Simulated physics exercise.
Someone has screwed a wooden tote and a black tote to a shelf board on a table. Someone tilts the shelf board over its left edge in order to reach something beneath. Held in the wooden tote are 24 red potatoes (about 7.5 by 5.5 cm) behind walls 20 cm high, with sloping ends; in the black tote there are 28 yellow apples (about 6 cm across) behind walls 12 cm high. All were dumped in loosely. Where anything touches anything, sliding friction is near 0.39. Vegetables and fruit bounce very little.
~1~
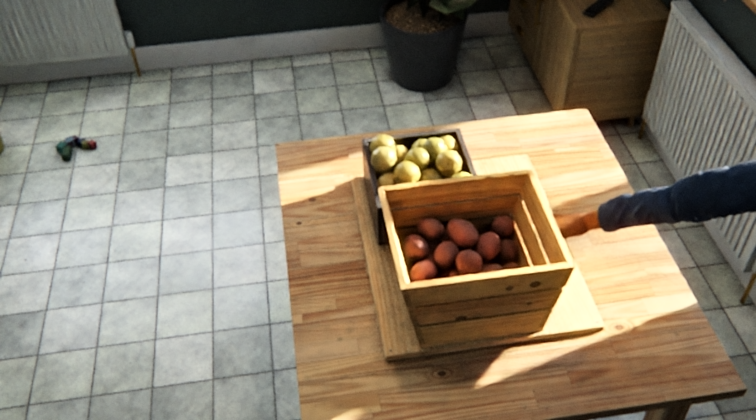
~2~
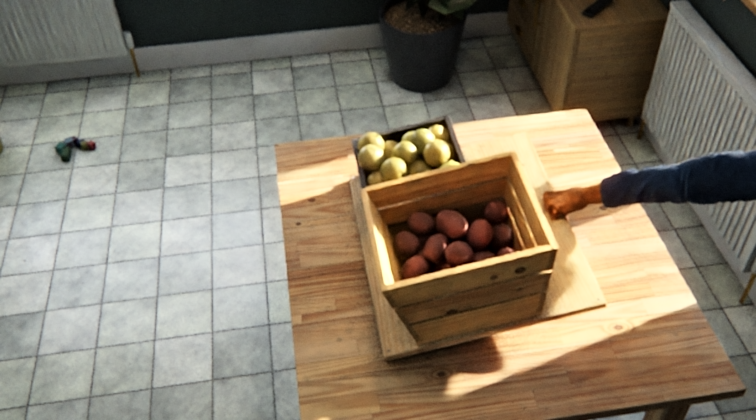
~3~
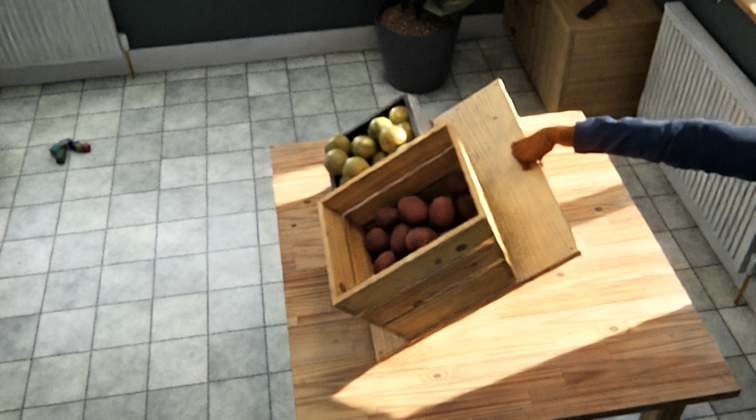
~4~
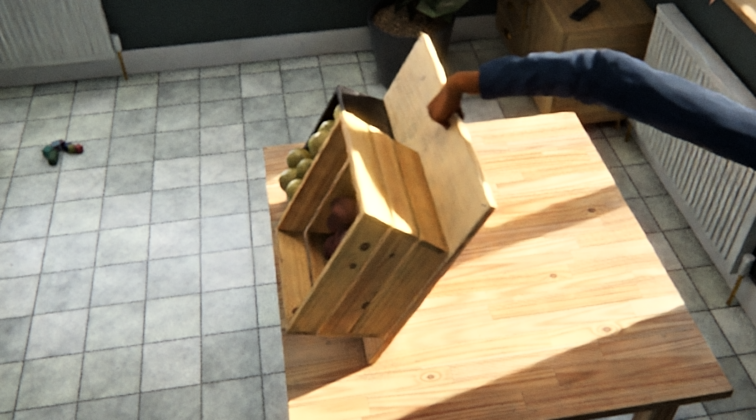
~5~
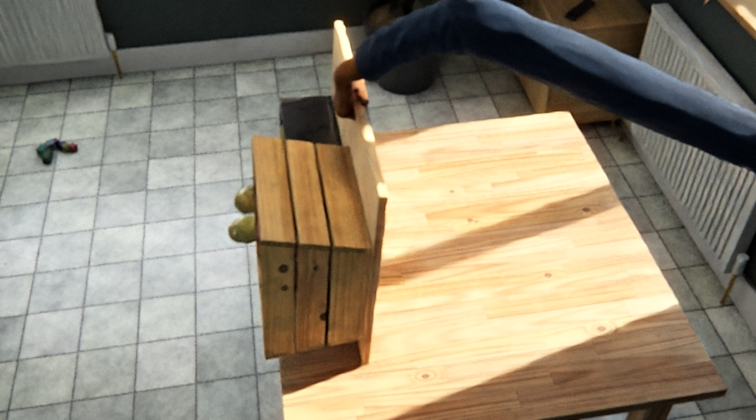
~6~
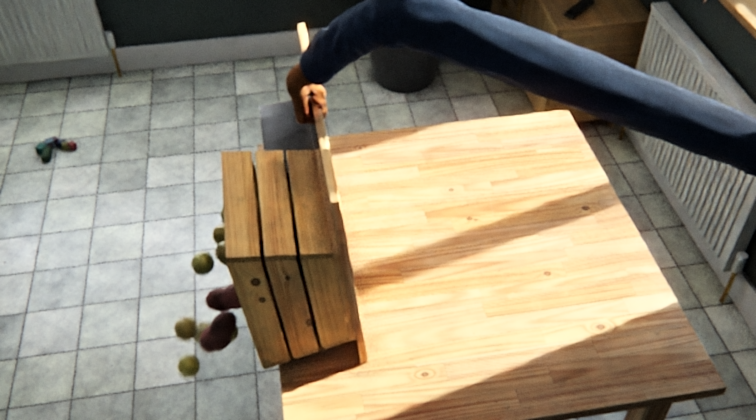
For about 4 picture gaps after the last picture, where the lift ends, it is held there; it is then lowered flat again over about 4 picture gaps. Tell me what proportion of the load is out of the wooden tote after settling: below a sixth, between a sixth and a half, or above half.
The proportion out is above half.
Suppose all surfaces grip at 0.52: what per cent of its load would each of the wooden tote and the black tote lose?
In that case the wooden tote sheds 90 per cent, while the black tote sheds 100 per cent.
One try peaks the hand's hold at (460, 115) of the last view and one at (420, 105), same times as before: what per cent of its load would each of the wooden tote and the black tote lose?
Loss per try - wooden tote 0 / 0 percent, black tote 30 / 30 percent.
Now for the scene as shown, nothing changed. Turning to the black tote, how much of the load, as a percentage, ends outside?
Black tote, 100 in a hundred gone.
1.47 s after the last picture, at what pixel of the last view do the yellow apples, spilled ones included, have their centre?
They're centred near (178, 393).
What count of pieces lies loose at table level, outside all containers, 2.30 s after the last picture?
Roughly 1.
Then, 0.37 s after the last picture, tilt 95°; 17 of 24 out of the wooden tote and 23 of 28 out of the black tote.
Then, 0.83 s after the last picture, tilt 95°; 24 of 24 out of the wooden tote and 25 of 28 out of the black tote.
Then, 1.47 s after the last picture, tilt 15°; 24 of 24 out of the wooden tote and 27 of 28 out of the black tote.
Outcome (2.30 s after the last picture), 24 of 24 out of the wooden tote and 27 of 28 out of the black tote. Asked share, 24 of 24, 100 per cent.
